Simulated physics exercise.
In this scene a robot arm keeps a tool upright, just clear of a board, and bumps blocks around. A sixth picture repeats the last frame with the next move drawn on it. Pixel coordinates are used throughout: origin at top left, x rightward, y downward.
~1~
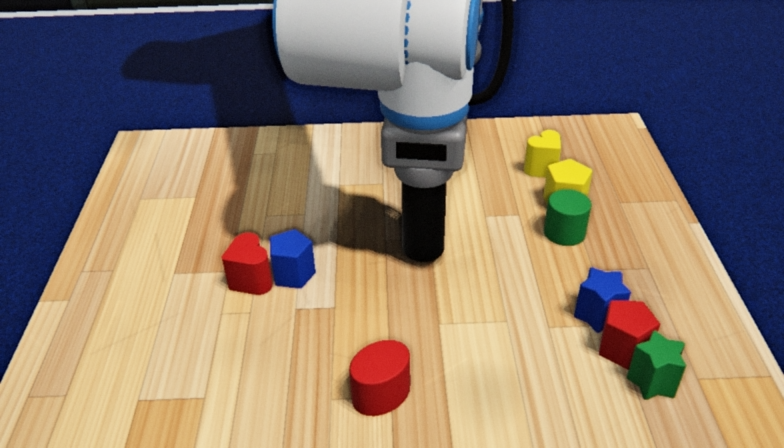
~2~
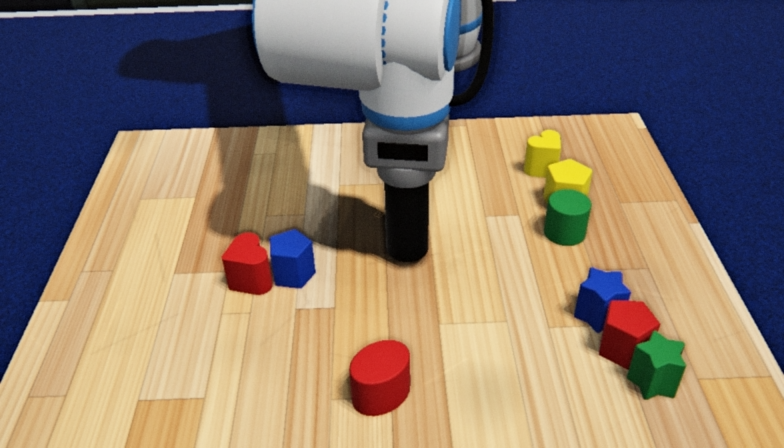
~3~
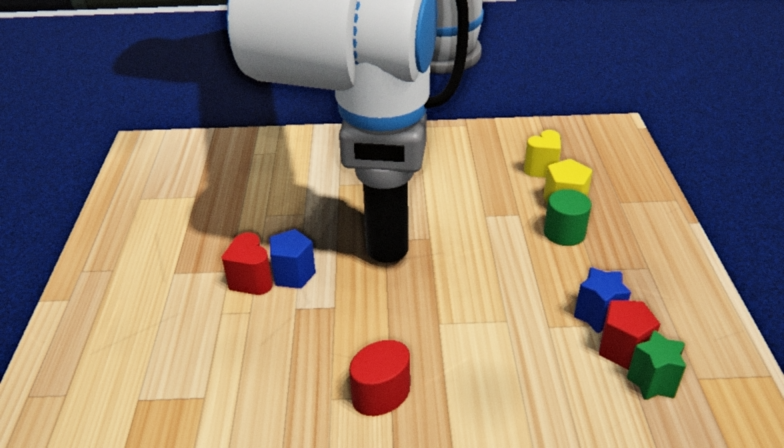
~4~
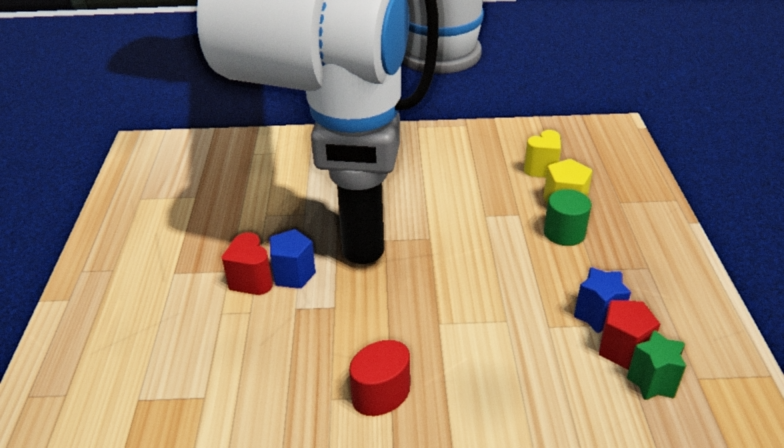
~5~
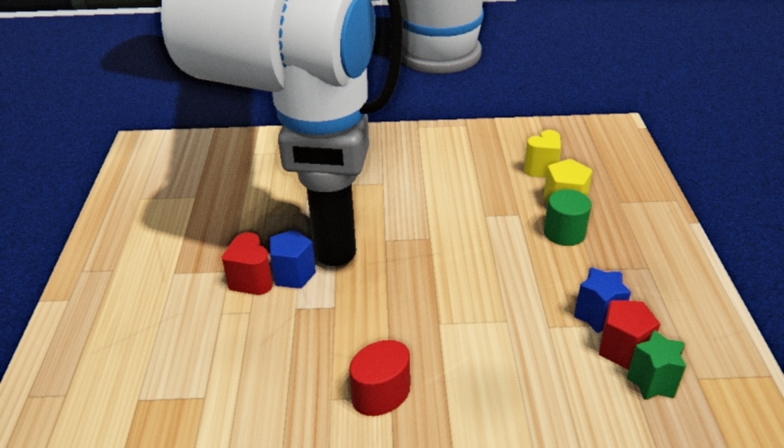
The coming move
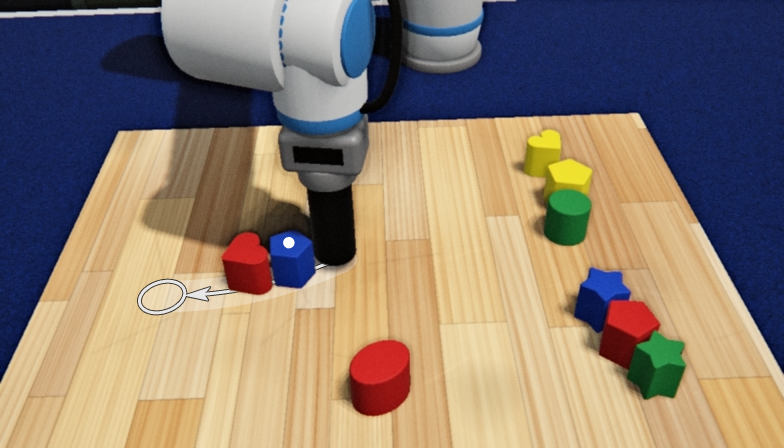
A robot arm moves its black tool left across the wooden board, beside the blue block.
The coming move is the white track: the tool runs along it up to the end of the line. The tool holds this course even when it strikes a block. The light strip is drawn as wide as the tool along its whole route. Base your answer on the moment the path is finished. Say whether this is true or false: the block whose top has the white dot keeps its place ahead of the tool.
It is true.
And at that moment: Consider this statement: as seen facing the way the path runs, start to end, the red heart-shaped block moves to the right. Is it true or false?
This is true.
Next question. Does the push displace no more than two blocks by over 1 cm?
Yes, it checks out.
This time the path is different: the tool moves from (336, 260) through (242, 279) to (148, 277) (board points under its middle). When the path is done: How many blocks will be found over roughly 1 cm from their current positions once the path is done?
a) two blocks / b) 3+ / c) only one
a
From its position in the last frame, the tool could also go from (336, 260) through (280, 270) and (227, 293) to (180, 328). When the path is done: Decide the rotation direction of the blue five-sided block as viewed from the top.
Seen from above, its turn is clockwise.
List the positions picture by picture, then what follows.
The first picture shows tool's lower end (423, 248); red heart-shaped block (246, 249); blue five-sided block (289, 243).
The second picture shows tool (408, 249); blocks still.
The third picture shows tool (388, 249); blocks still.
The fourth picture shows tool (363, 250); blocks still.
The fifth picture shows tool (335, 252); red heart-shaped block (246, 249); blue five-sided block (289, 243).
Drawn move, from (336, 260) via (253, 287), ending at (162, 297); the dot is on the blue five-sided block.
On the path given first. One third of the way, tool (280, 272); red heart-shaped block (201, 255), turned 40° clockwise; blue five-sided block (235, 261), turned 15° clockwise.
Two thirds of the way, tool (220, 285); red heart-shaped block (144, 257), turned 55° clockwise; blue five-sided block (171, 271), turned 30° clockwise.
At the end, tool (160, 289); red heart-shaped block (110, 256), turned 105° clockwise; blue five-sided block (111, 284).
